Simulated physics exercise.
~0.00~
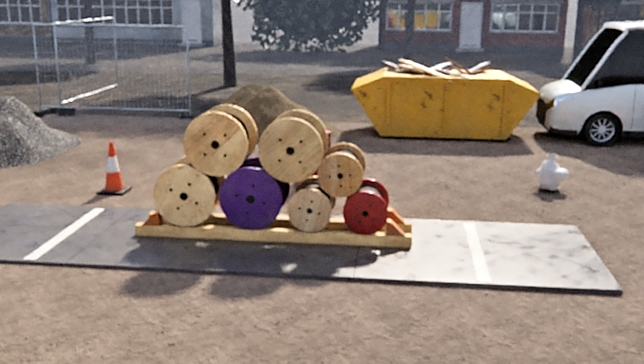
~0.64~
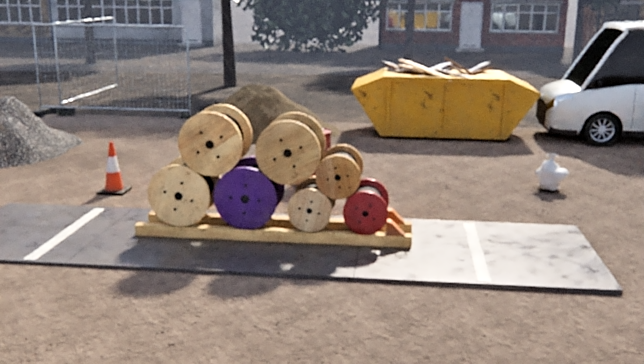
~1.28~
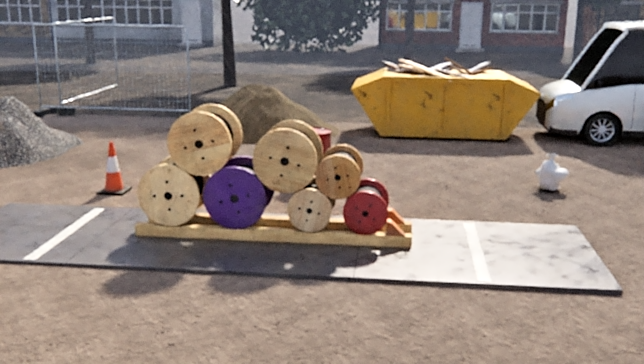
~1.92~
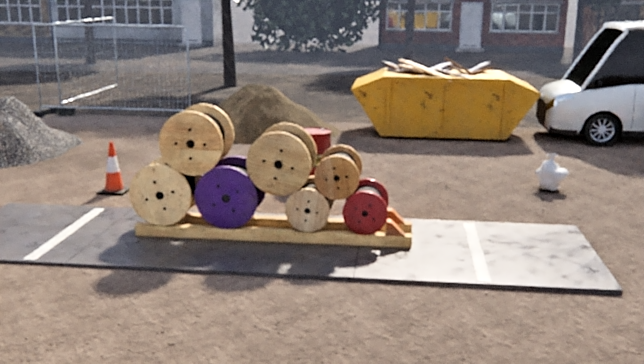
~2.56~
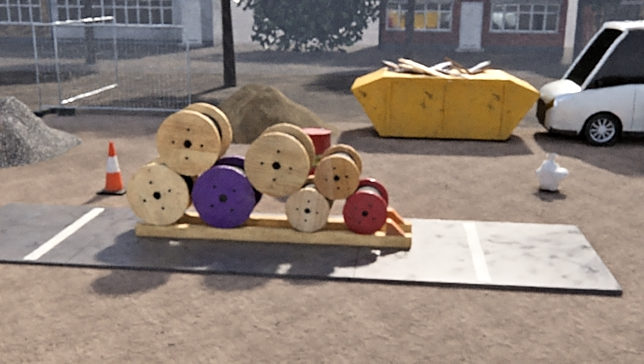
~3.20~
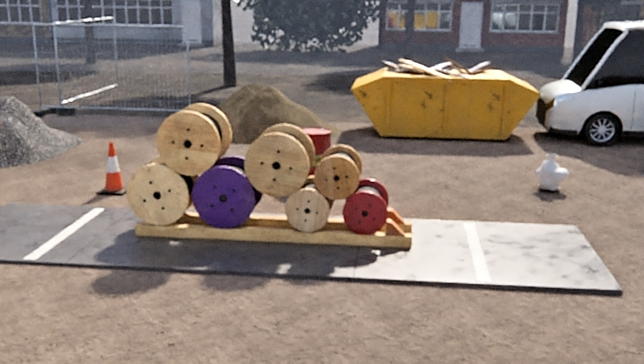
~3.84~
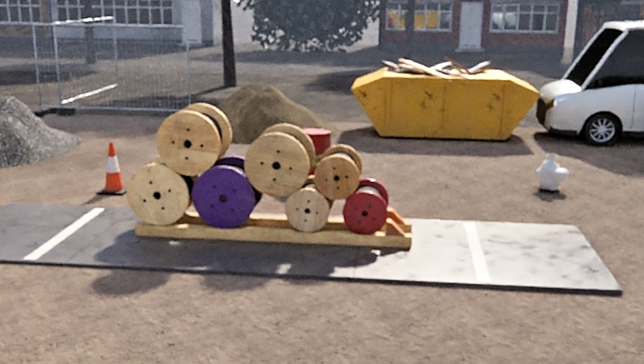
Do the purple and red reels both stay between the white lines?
Yes, both stay between them. The purple reel rolls a short way left and stops before the line, and the red one does not cross a line either.
